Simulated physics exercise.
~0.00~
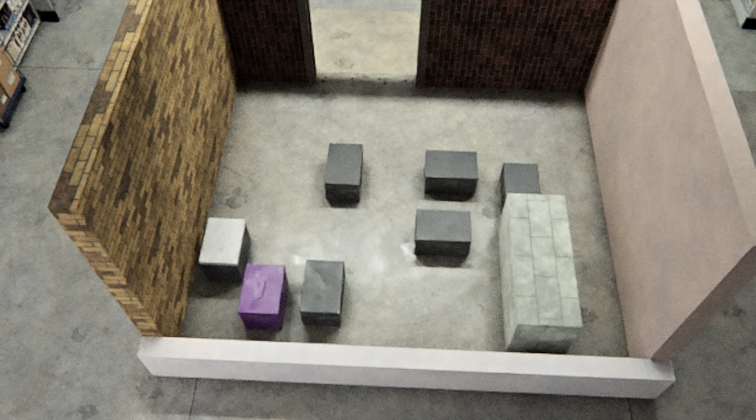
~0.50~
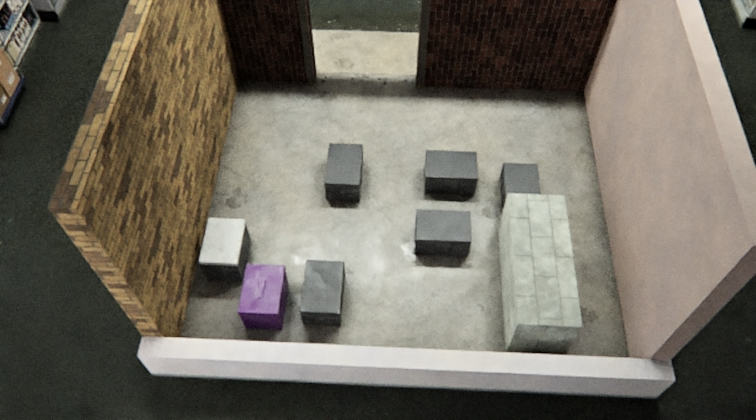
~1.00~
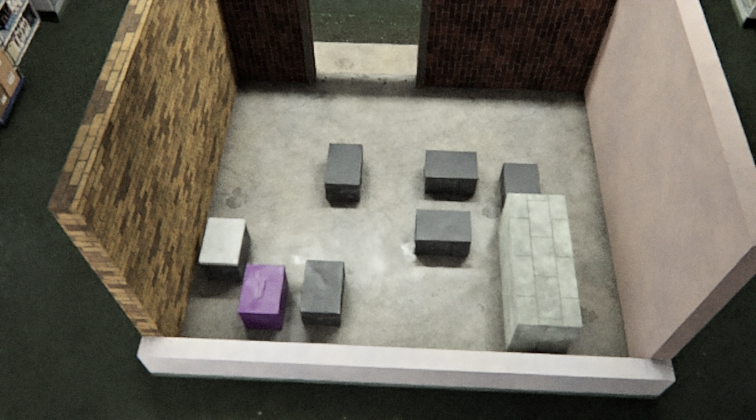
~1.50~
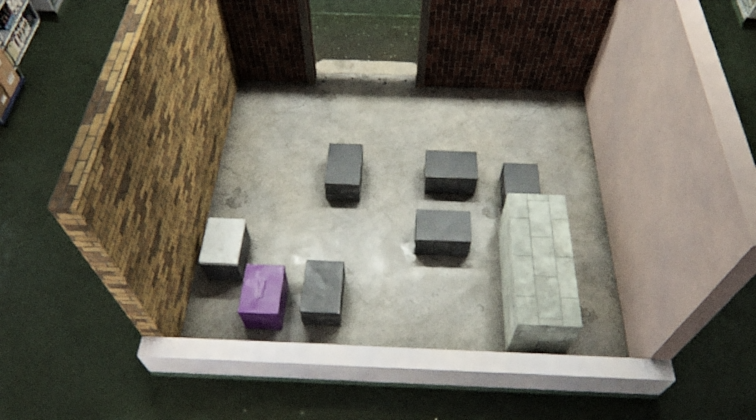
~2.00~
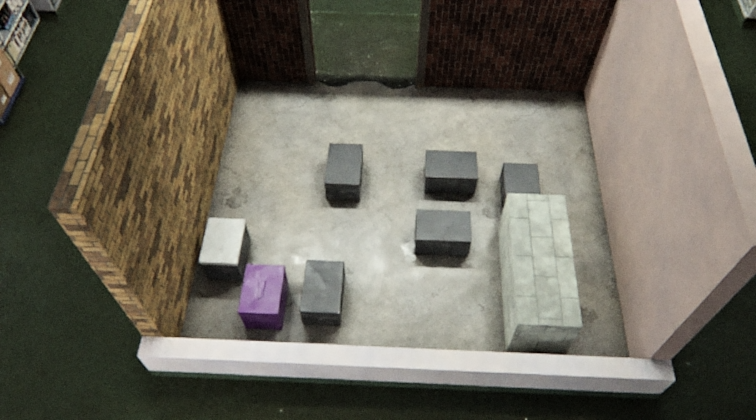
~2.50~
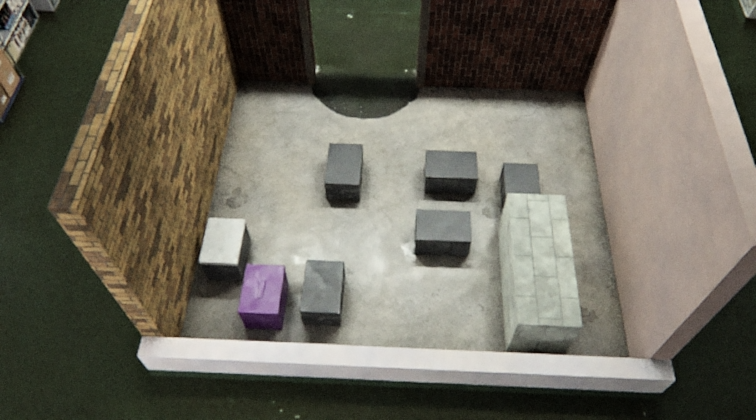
Corner store seen from above, dark water surrounding the walls, then creeping through the doorway onto the floor, the chests staying still.
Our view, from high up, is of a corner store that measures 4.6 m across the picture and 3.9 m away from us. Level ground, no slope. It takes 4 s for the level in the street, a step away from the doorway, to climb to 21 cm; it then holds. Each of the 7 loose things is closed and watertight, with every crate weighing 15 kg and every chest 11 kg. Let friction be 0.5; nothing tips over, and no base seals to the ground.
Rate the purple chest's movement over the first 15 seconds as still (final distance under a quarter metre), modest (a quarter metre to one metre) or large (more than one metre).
The rating is large.
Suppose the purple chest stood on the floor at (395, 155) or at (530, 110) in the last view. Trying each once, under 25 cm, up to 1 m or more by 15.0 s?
At the first spot it winds up well off, and at the second it winds up well off.
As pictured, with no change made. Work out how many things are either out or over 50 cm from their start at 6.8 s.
It comes to 4.
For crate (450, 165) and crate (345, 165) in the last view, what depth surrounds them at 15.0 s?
I'd put it at 18 cm and 16 cm respectively.
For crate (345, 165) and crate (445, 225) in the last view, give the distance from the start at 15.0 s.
The first is 200 cm from its start, the second 140 cm.
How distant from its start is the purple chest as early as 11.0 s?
Around 150 centimetres.
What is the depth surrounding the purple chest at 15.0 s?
Close to 16 centimetres.
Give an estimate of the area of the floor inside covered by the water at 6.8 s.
Some 14 m2 of it.
After 3.5 s the purple chest is near (262, 288), 0.0 m from its start, aground; 0 afloat.
After 6.8 s the purple chest is near (262, 310), 0.3 m from its start, afloat; 3 afloat.
After 11.0 s the purple chest is near (400, 237), 1.5 m from its start, afloat; 7 afloat.
After 15.0 s the purple chest is near (430, 243), 1.8 m from its start, afloat; 7 afloat.
